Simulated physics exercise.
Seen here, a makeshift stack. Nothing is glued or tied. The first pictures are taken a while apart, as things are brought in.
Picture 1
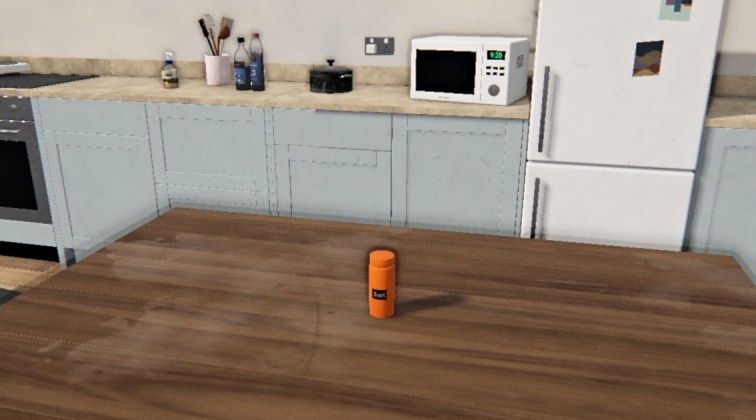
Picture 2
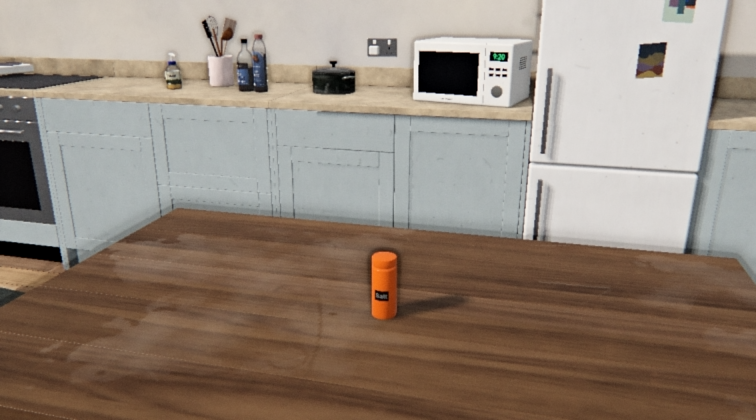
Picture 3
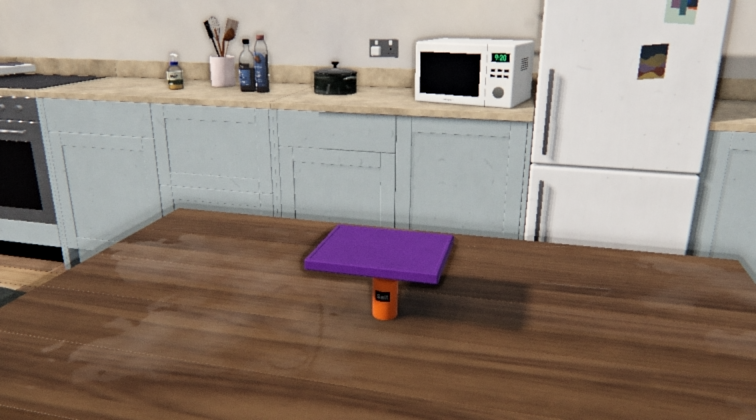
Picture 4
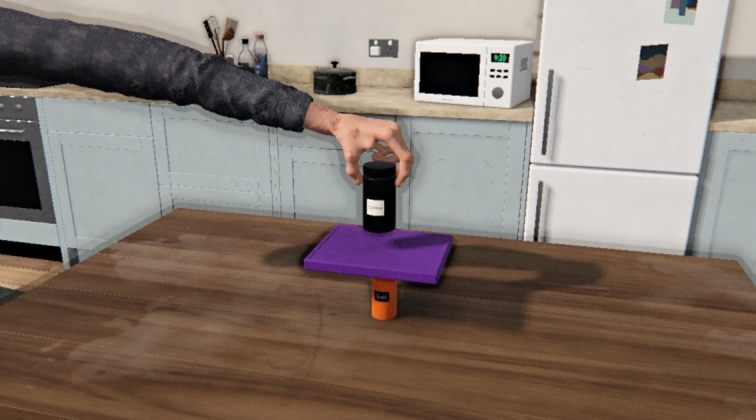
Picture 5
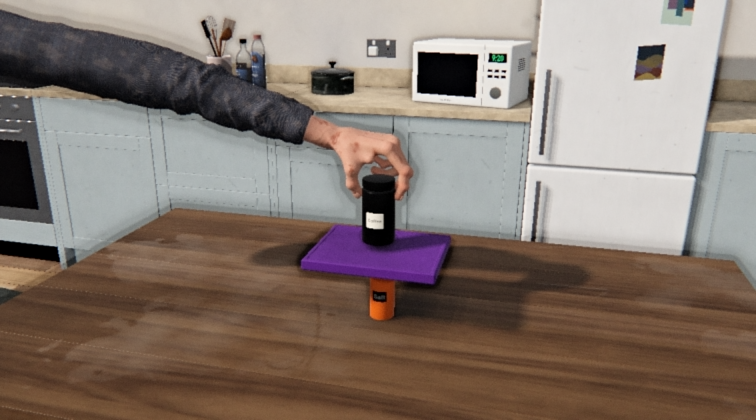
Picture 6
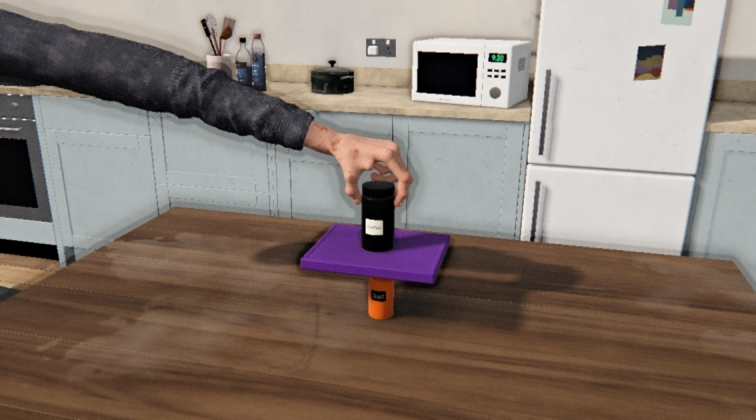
A hand lowers a black jar onto a purple lid lying across a small orange container.
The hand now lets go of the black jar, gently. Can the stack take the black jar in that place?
It holds.
Then, 0.30 s past the last view, nothing moves.
Then, 0.70 s past the last view, black jar resting near (378, 217).
Finally, all 3 still in place. Final places as the last picture's camera would see them, black jar near (378, 217). The stack stays up.
